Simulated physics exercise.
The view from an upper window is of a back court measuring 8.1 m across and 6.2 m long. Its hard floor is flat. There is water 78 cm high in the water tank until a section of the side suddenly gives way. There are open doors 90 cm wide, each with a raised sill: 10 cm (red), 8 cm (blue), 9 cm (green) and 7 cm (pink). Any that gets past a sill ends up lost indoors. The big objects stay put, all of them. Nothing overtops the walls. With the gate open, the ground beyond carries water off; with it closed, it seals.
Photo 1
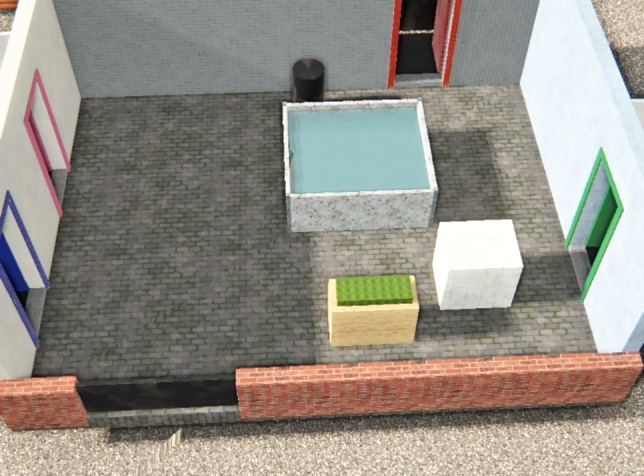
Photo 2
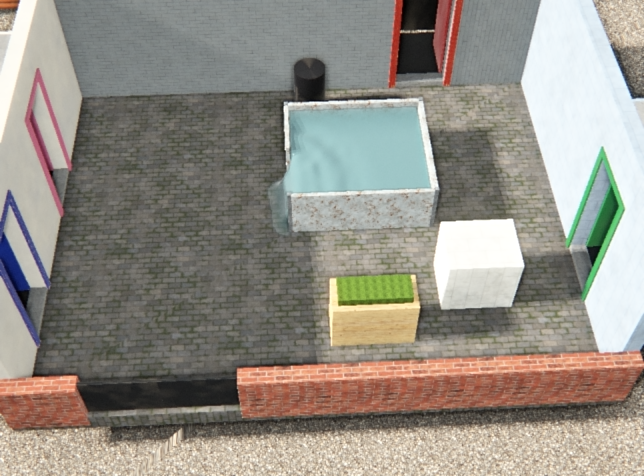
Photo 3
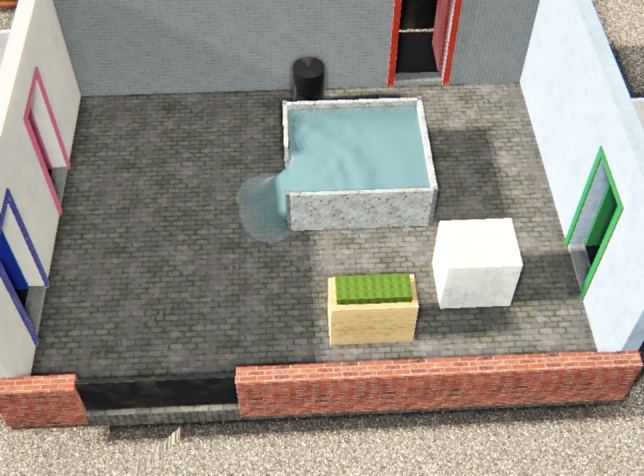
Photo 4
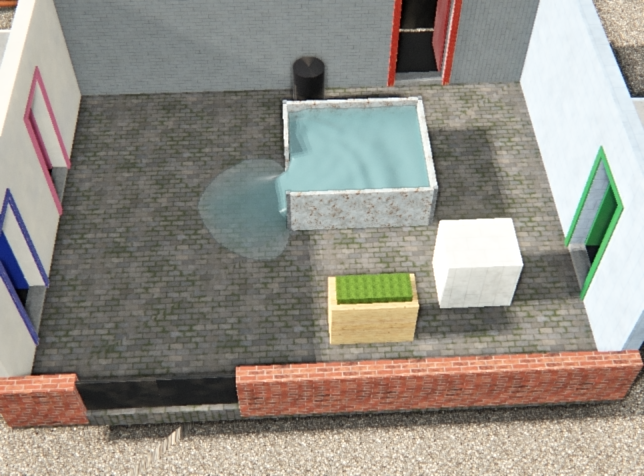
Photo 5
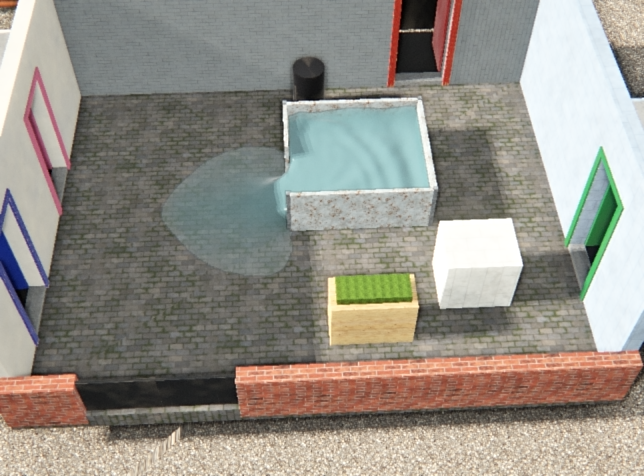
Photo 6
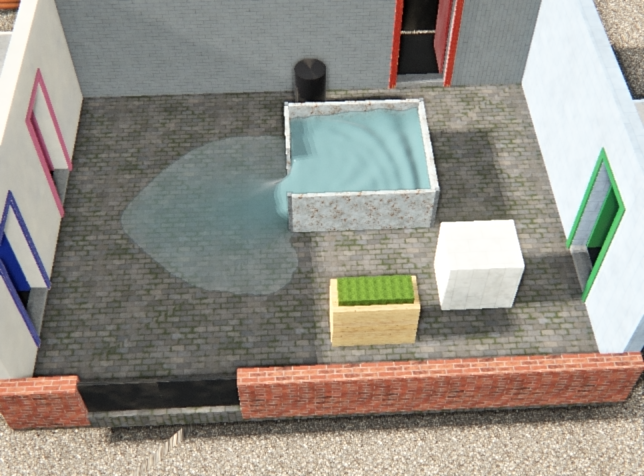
Water, still at first in a square, pale speckled tank, pours from the tank's left side and spreads leftward across the dark paved floor in a widening, see-through sheet, while ripples cross its surface. The walled court, seen from high above, has pink and blue doorways left, red behind and green right. A black cylinder, white block and green-topped tan box stay put, and the camera holds still.
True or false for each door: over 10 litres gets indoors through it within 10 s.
Red door - false, blue door - true, green door - false, pink door - true.
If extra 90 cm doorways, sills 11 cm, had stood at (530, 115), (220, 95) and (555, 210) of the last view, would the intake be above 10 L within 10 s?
Per doorway, in order: Insufficient / insufficient / insufficient.
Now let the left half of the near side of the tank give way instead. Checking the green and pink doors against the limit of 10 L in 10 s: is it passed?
For green, too little; for pink, too little.
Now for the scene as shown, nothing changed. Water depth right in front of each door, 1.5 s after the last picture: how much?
Depths: Red door 0 cm, blue door 21 cm, green door 0 cm, pink door 21 cm.
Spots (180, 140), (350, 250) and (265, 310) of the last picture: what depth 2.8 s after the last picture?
Roughly 2, 0, 1 cm.
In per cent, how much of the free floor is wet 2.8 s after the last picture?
Wet share: Near 45 percent.
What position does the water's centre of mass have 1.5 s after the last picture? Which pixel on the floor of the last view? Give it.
Near (262, 206).
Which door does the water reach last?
The green door.
Then, 0.7 s after the last picture water covers 35 % of the floor and is deepest (42 cm) near (284, 214); red door not reached, blue door not reached, green door not reached, pink door 12 cm at the sill, 12 L in.
Then, 1.5 s after the last picture water covers 40 % of the floor and is deepest (46 cm) near (29, 404); red door not reached, blue door 21 cm at the sill, 27 L in, green door not reached, pink door 21 cm at the sill, 92 L in.
Then, 2.8 s after the last picture water covers 45 % of the floor and is deepest (26 cm) near (31, 392); red door not reached, blue door 17 cm at the sill, 83 L in, green door not reached, pink door 19 cm at the sill, 210 L in.
Then, 5.3 s after the last picture water covers 65 % of the floor and is deepest (16 cm) near (83, 100); red door not reached, blue door 12 cm at the sill, 141 L in, green door not reached, pink door 14 cm at the sill, 302 L in.
Then, 9.3 s after the last picture water covers 90 % of the floor and is deepest (10 cm) near (29, 404); red door 4 cm at the sill, 0 L in, blue door 9 cm at the sill, 165 L in, green door 4 cm at the sill, 0 L in, pink door 9 cm at the sill, 334 L in.
